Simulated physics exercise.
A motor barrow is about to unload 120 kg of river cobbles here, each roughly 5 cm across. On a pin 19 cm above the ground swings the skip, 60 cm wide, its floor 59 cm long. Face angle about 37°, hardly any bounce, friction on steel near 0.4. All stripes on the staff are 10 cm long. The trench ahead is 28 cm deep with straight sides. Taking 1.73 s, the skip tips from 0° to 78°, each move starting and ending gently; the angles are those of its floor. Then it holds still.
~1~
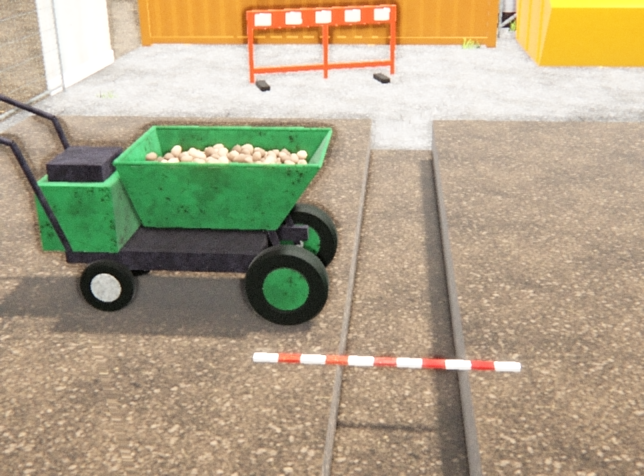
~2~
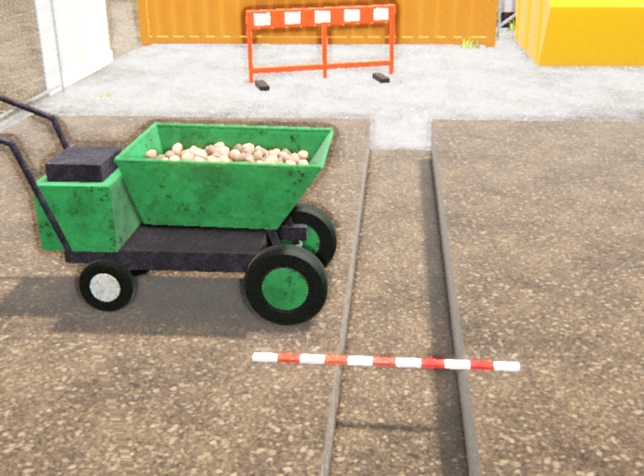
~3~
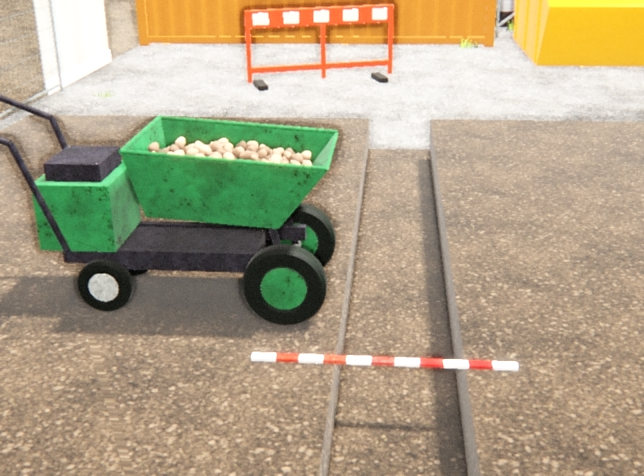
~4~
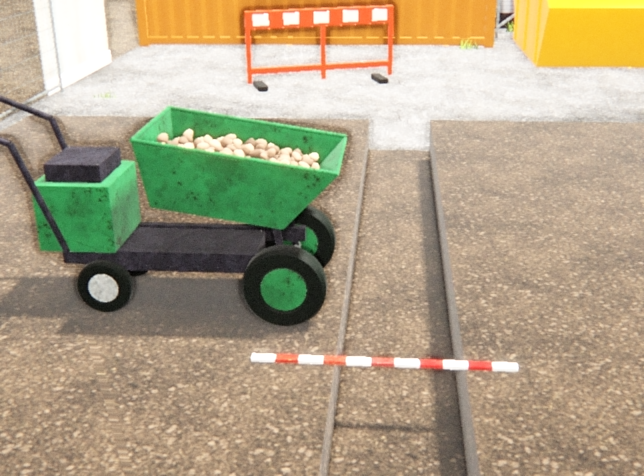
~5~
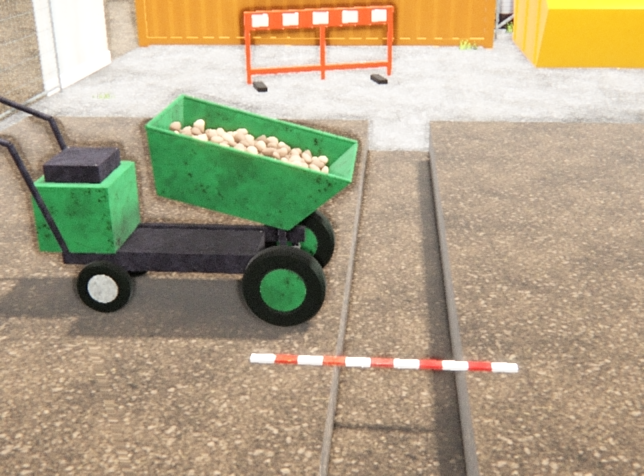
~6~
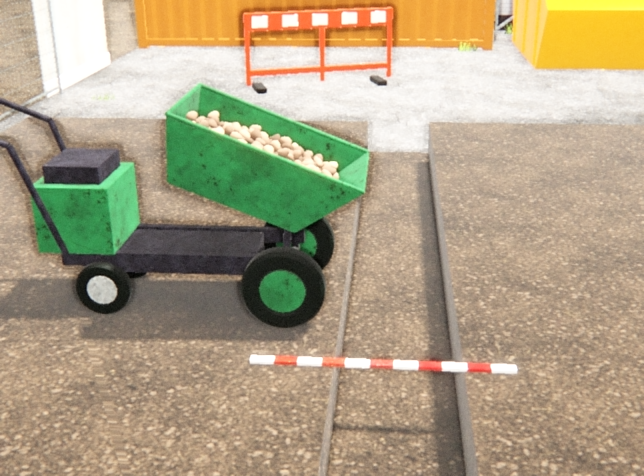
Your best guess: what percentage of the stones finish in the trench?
My guess is about 64 per cent.
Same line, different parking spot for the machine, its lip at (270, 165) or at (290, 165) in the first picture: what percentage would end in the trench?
The first gives about 100 percent and the second about 90 percent.
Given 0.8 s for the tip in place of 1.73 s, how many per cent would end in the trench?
It would be near 45 per cent.
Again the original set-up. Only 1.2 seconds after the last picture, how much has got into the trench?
Roughly 30 percent of the load.
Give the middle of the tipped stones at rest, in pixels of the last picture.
In the last view, about (439, 337).
Then, 0.7 s after the last picture the floor is at 66°, 99 % in the skip, 1 % in the trench; the foremost stones are at (436, 270).
Then, 1.2 s after the last picture the floor is at 78°, 38 % in the skip, 32 % in the trench, 29 % past the trench; the foremost stones are at (589, 311).
Then, 1.6 s after the last picture the floor is at 78°, 15 % in the skip, 48 % in the trench, 37 % past the trench; the foremost stones are past the picture's edge.
Then, 3.5 s after the last picture the floor is at 78°, 0 % in the skip, 64 % in the trench, 36 % past the trench; the foremost stones are past the picture's edge.
